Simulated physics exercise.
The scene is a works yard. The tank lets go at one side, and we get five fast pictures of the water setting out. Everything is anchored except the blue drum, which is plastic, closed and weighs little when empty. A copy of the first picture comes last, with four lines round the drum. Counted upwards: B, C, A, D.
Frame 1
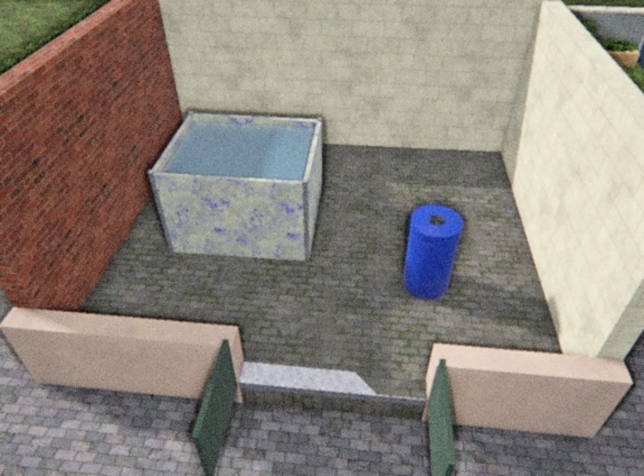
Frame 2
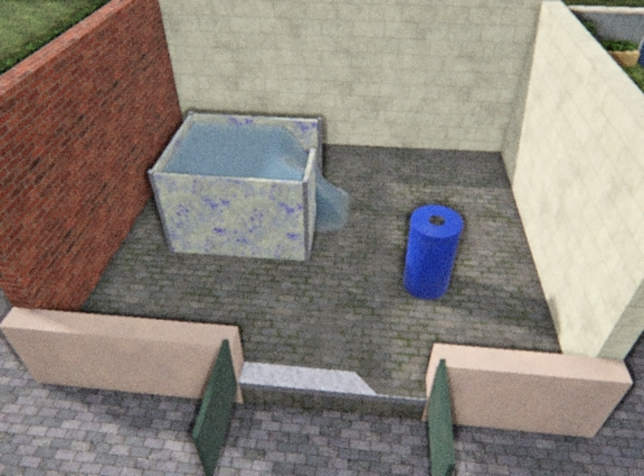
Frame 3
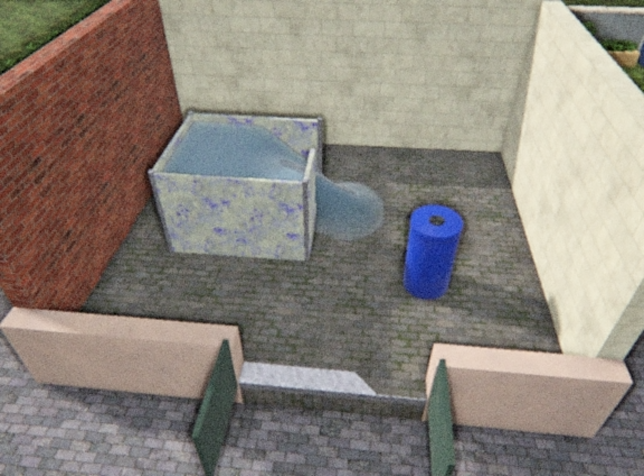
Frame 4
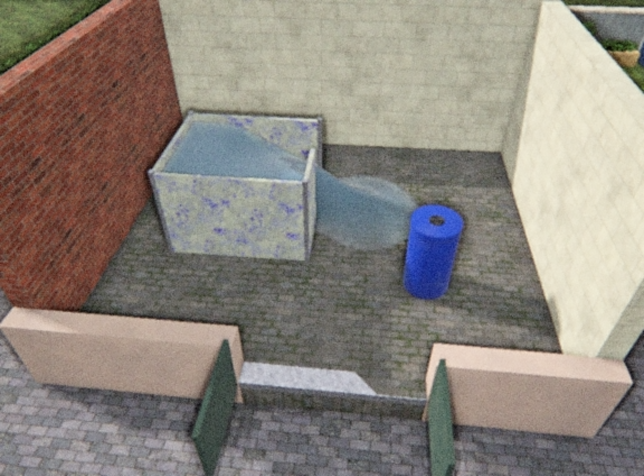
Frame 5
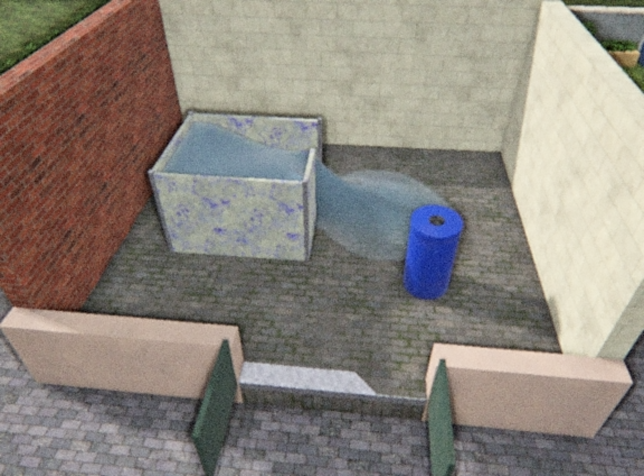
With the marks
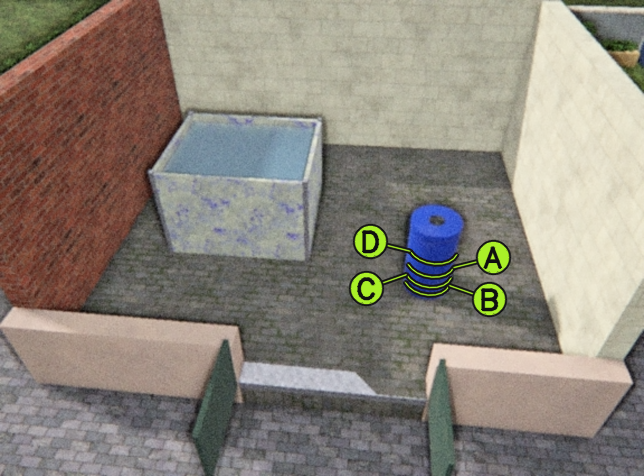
In the video, a walled paved yard holds a square tank of water and a blue drum; water pours out through the tank's right side and spreads rightward across the paving towards the drum, which stays still.
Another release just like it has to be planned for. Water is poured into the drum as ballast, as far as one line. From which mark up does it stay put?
C.
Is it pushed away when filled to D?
No, that is safe.
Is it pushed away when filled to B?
Yes.
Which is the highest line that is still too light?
Here it is line B.
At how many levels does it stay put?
Three of them.
In lime, A at (431, 277); B at (428, 295); C at (429, 287); D at (434, 263); from the bottom up B, C, A, D.
With A, it does not move.
With B, it is pushed about 5 times its own width away.
With C, it does not move.
With D, it does not move.
